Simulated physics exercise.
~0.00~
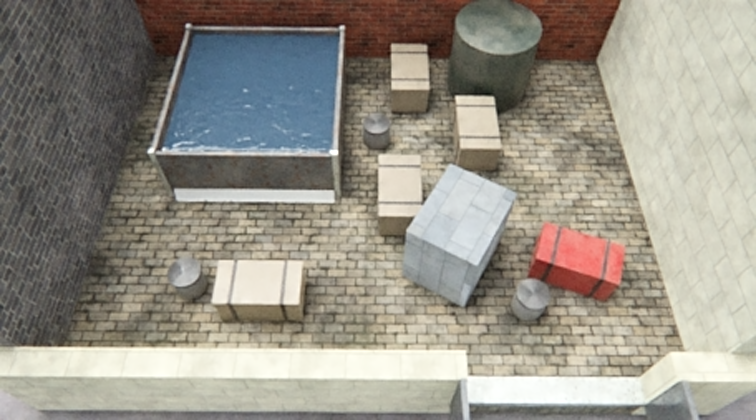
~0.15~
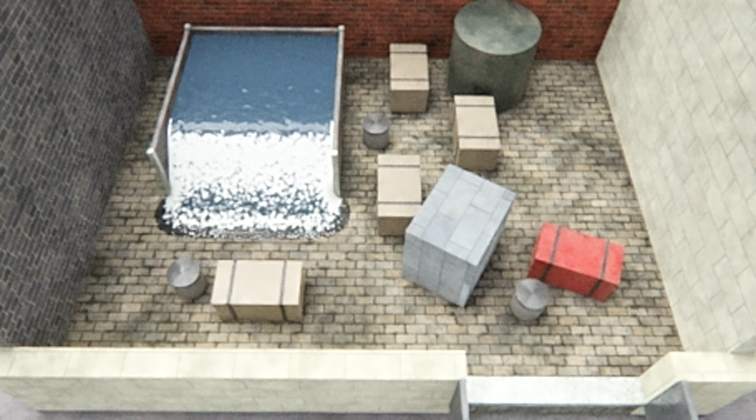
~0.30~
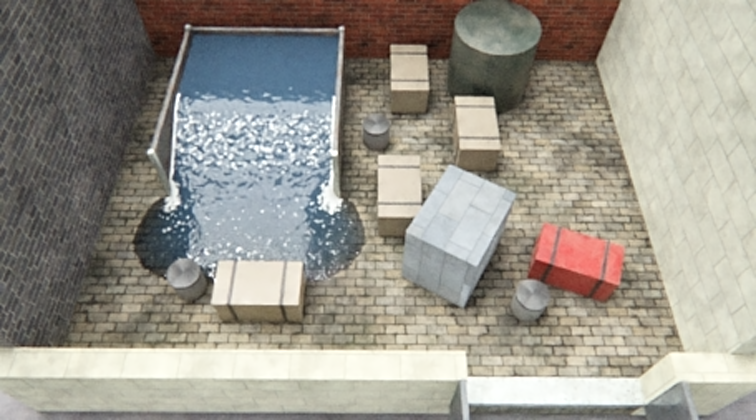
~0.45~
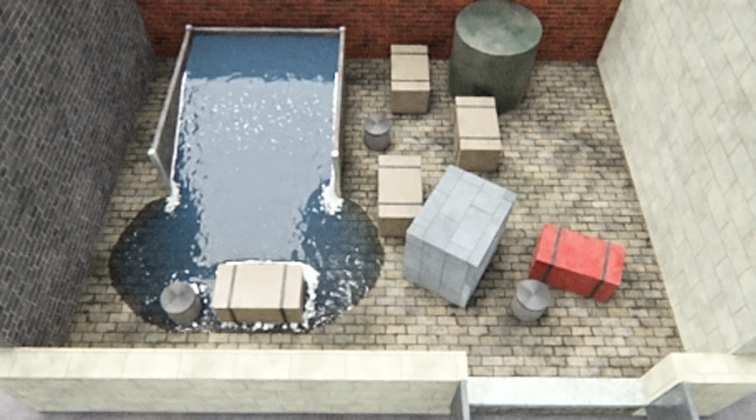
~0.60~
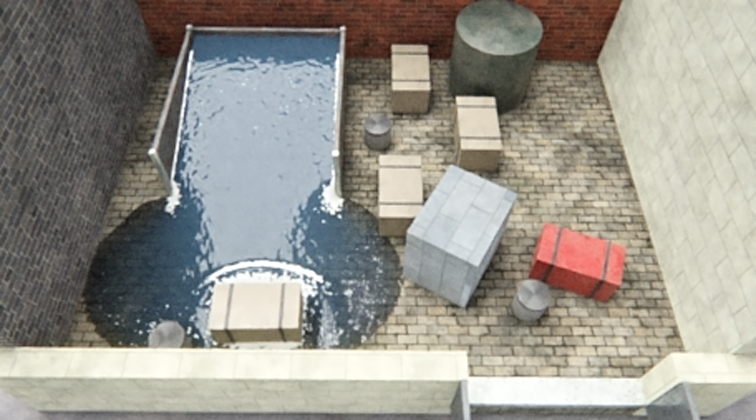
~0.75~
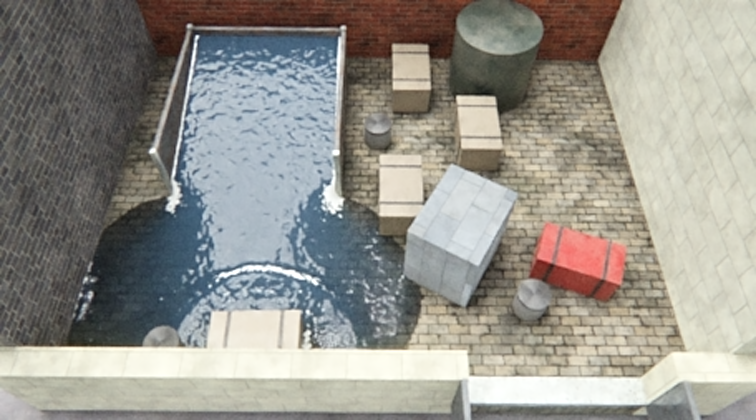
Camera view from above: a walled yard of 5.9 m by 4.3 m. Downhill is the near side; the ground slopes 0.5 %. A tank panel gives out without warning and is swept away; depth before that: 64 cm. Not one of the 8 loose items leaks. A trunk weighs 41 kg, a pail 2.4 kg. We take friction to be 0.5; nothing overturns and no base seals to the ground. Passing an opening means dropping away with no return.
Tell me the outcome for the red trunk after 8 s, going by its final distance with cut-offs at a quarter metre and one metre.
Result: Near standstill.
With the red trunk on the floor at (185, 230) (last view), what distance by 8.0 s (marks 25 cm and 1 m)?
Well, it edges along somewhat.
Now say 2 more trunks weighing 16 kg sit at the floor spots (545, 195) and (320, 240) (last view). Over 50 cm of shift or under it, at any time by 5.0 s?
Taking them in order, they come out smaller and greater.
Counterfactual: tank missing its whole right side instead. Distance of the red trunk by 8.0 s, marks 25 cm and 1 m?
Result: The red trunk goes a long way.
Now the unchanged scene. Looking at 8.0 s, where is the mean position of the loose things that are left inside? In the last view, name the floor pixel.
Somewhere near (431, 178).
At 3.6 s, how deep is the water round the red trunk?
Roughly 5 cm at that moment.
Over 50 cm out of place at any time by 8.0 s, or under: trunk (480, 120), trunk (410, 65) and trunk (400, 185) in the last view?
Taking them in order: Fell shy, fell shy and fell shy.
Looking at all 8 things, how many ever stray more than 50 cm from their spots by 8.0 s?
That makes 4.
After 1.6 s the red trunk is near (582, 252), 0.0 m from its start, aground; 0 of 8 are out; 2 afloat.
After 3.6 s the red trunk is near (585, 242), 0.1 m from its start, aground; 0 of 8 are out; 3 afloat.
After 5.6 s the red trunk is near (585, 242), 0.1 m from its start, aground; 1 of 8 are out; 1 afloat.
After 8.0 s the red trunk is near (585, 242), 0.1 m from its start, aground; 1 of 8 are out; 2 afloat.
